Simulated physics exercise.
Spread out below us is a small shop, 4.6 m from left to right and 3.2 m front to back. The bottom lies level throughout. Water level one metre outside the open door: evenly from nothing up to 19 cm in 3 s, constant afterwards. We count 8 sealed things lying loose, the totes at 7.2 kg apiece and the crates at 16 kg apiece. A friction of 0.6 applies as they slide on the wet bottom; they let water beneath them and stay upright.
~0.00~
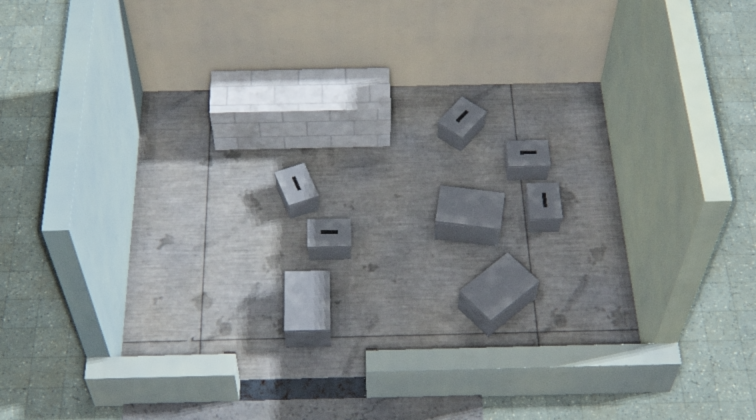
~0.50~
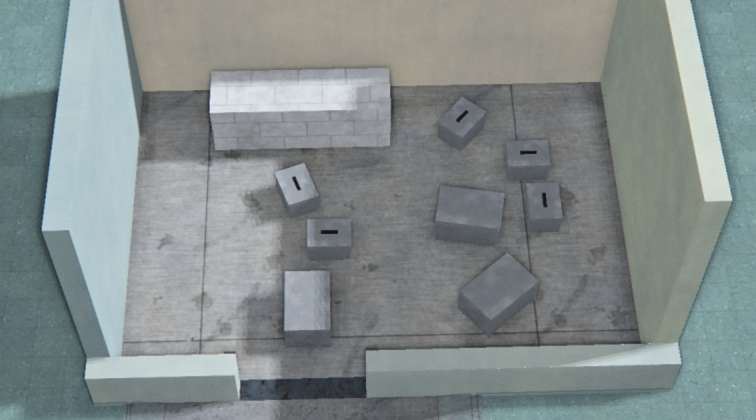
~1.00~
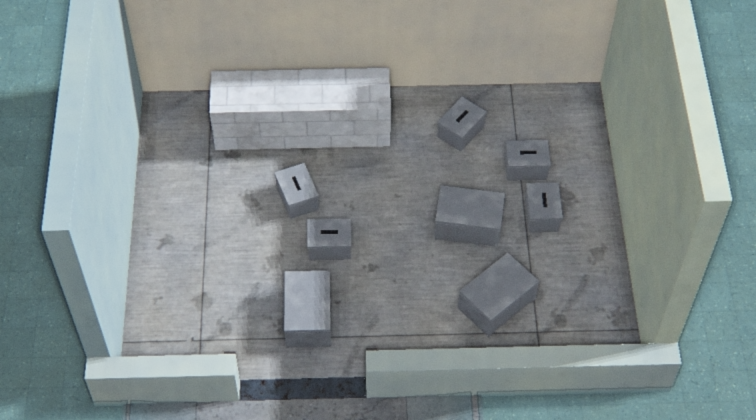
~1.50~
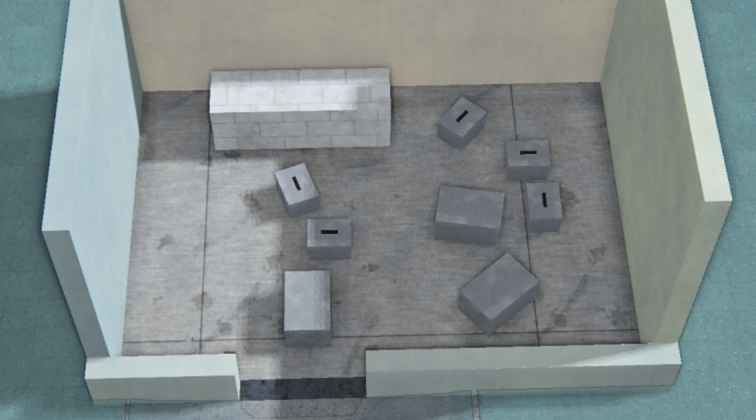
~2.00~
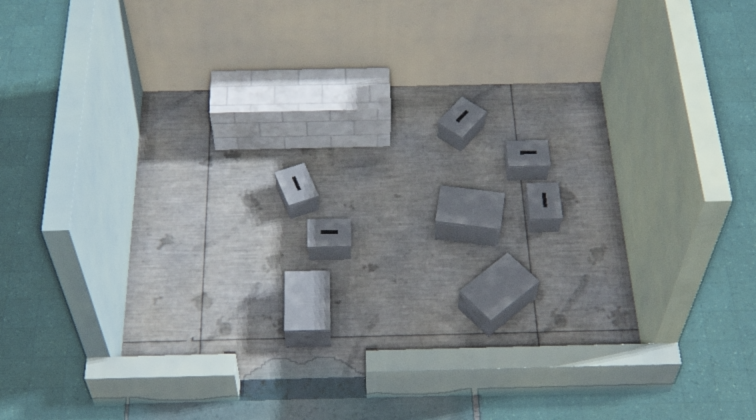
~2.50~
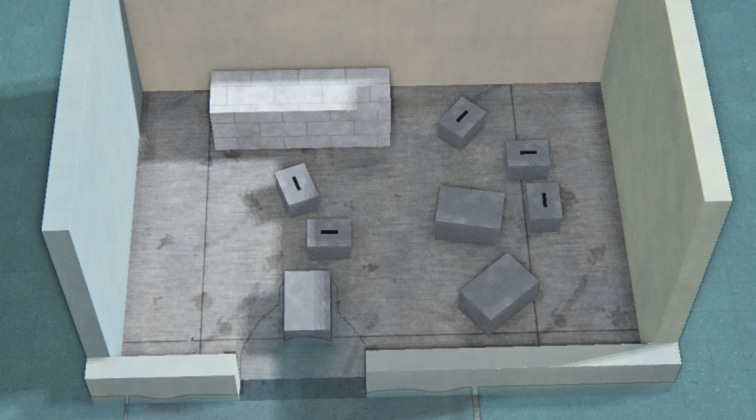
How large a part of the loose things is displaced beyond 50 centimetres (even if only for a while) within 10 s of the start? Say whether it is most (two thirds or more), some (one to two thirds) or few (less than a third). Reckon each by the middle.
Some.
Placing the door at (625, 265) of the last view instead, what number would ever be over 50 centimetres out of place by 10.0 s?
Then 6 of them would.
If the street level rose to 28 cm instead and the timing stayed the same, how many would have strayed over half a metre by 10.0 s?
In that case the number is 7.
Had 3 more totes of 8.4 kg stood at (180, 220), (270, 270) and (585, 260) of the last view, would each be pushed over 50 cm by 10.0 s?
So, in the order asked, it's too far, too far and not far enough.
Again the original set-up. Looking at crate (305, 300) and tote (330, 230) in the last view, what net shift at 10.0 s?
Shifts: 120 cm / 60 cm.
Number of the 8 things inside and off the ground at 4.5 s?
The number is 0.
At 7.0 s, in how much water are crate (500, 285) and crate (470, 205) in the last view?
Roughly 2 and 5 cm.
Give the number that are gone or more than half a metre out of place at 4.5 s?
Tally at that time: 1.
After 3.5 s 0 of 8 are over 50 cm from their spots; 0 afloat.
After 4.5 s 1 of 8 are over 50 cm from their spots; 0 afloat.
After 7.0 s 2 of 8 are over 50 cm from their spots; 0 afloat.
After 10.0 s 3 of 8 are over 50 cm from their spots, and 3 have been at some point; 5 afloat.
